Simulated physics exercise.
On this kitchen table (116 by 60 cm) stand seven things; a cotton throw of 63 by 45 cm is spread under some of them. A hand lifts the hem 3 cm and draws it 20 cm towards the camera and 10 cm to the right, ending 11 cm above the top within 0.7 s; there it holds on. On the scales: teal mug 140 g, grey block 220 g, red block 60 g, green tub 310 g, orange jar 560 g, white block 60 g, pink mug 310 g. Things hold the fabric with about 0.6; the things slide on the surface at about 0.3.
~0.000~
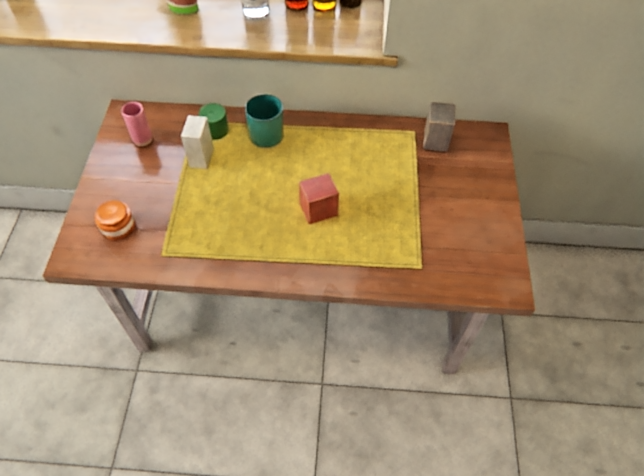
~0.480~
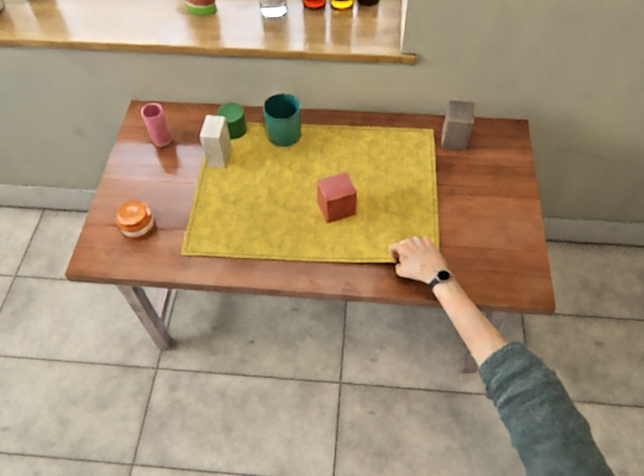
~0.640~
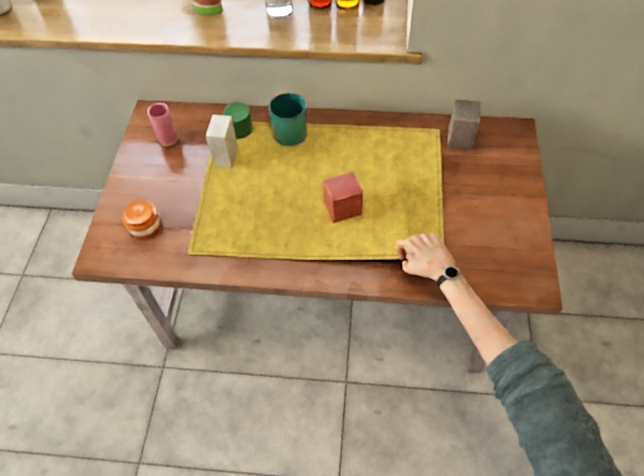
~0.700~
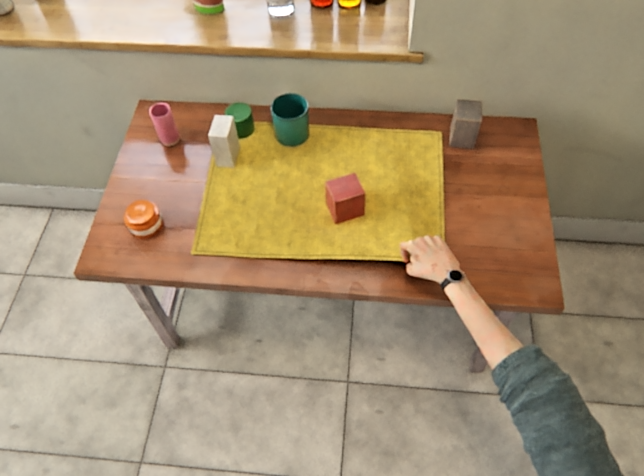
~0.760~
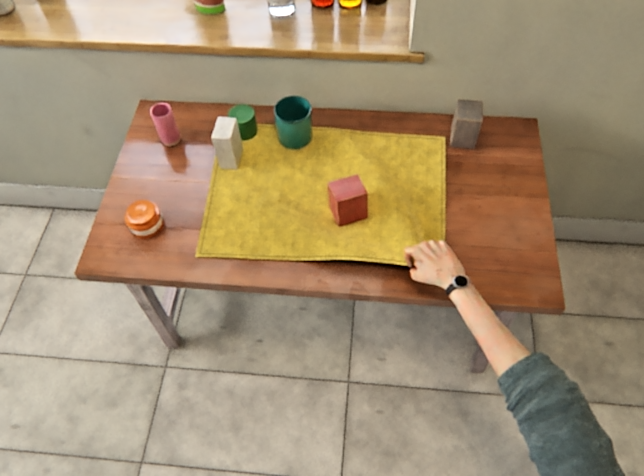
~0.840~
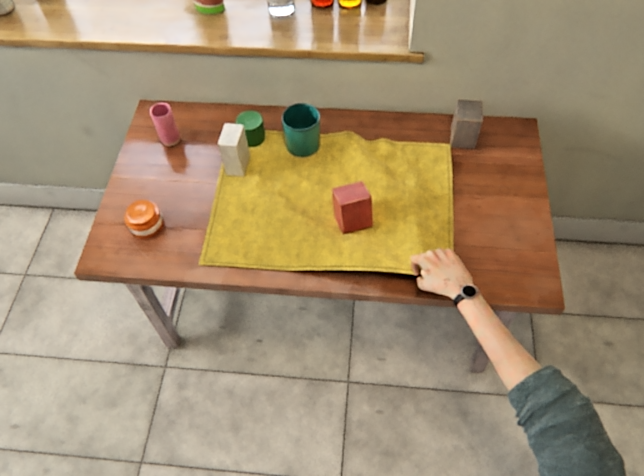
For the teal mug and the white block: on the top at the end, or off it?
Result: Teal mug keeps to the top, white block stays on.
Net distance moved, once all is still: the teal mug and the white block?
Teal mug 25 cm, white block 25 cm.
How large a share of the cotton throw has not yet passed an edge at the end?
Some 75 per cent of it.
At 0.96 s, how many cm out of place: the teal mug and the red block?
About: Teal mug 10 cm, red block 10 cm.
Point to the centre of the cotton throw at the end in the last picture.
Around (381, 254).
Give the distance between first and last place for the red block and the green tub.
Red block 25 cm, green tub 25 cm.
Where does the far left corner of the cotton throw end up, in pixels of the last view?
Around (274, 168).
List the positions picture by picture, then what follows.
The first picture shows teal mug (264, 107); white block (194, 127); cotton throw corners (162, 256) (415, 132) (422, 269).
The second picture shows cotton throw corners (181, 255) (433, 130); grip (397, 262).
The third picture shows cotton throw corners (188, 254) (439, 130); grip (404, 259).
The fourth picture shows red block (345, 187); cotton throw corners (191, 254) (442, 132); grip (407, 261).
The fifth picture shows teal mug (292, 109); red block (348, 189); green tub (241, 113); cotton throw corners (196, 257); grip (412, 266).
The sixth picture shows teal mug (301, 116); white block (231, 135); cotton throw corners (199, 264); grip (418, 274).
By 1.0 s, 95 % of the cotton throw is still over the top; teal mug 12 cm off its start, white block 11 cm off its start, green tub 11 cm off its start.
By 1.1 s, 85 % of the cotton throw is still over the top; teal mug 18 cm off its start, white block 16 cm off its start, red block 18 cm off its start.
By 1.2 s, 75 % of the cotton throw is still over the top; teal mug 23 cm off its start at (344, 157), white block 21 cm off its start at (270, 174), green tub 22 cm off its start at (289, 156).
By 1.3 s, 75 % of the cotton throw is still over the top; teal mug 25 cm off its start, white block 23 cm off its start, red block 25 cm off its start.
By 2.9 s, 75 % of the cotton throw is still over the top; teal mug 26 cm off its start at (351, 163), white block 24 cm off its start at (276, 181), red block 26 cm off its start at (403, 264), green tub 25 cm off its start at (295, 163).
